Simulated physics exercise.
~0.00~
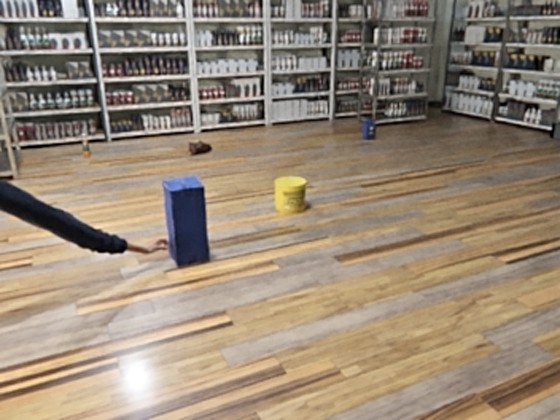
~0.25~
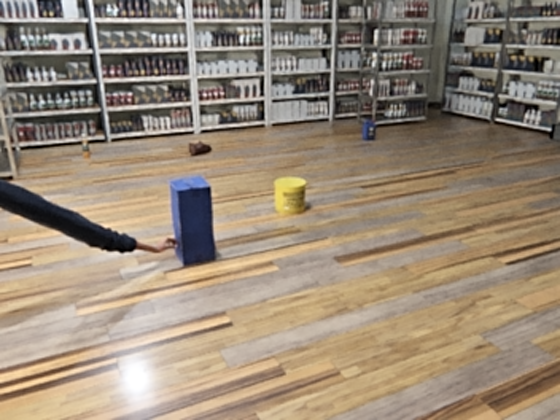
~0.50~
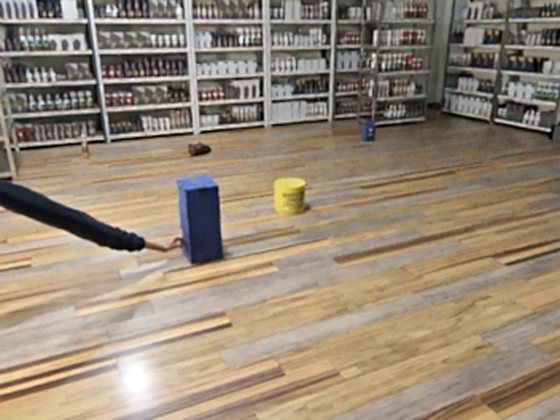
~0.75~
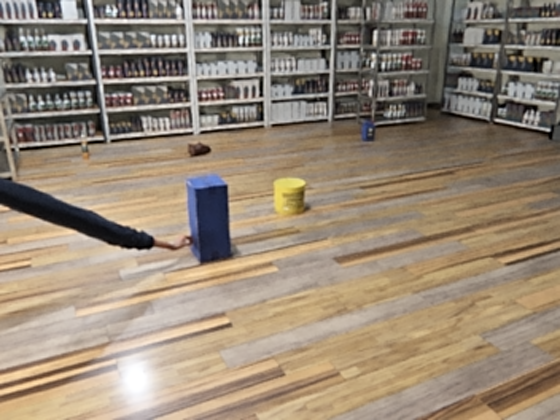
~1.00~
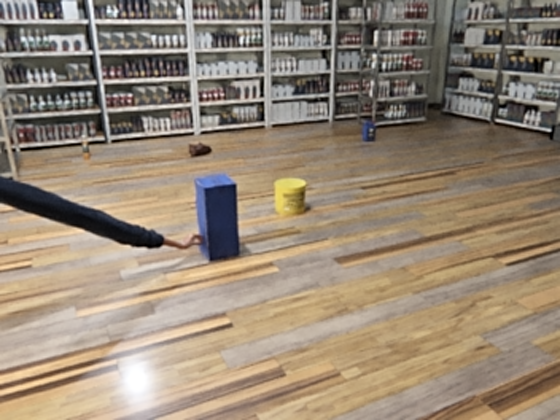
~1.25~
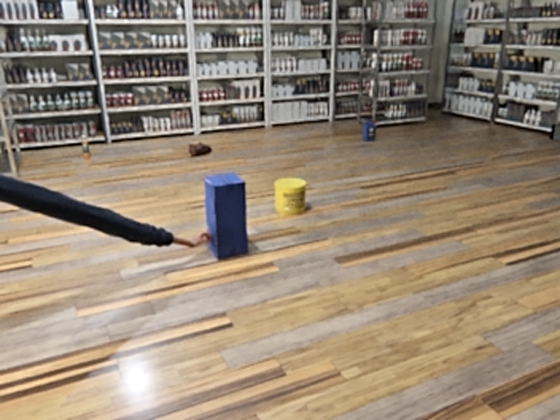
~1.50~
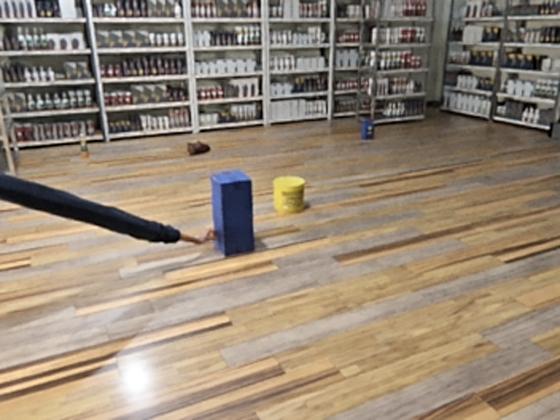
On a shop's wooden floor, an outstretched hand pushing an upright blue box slowly right towards a still yellow pail.
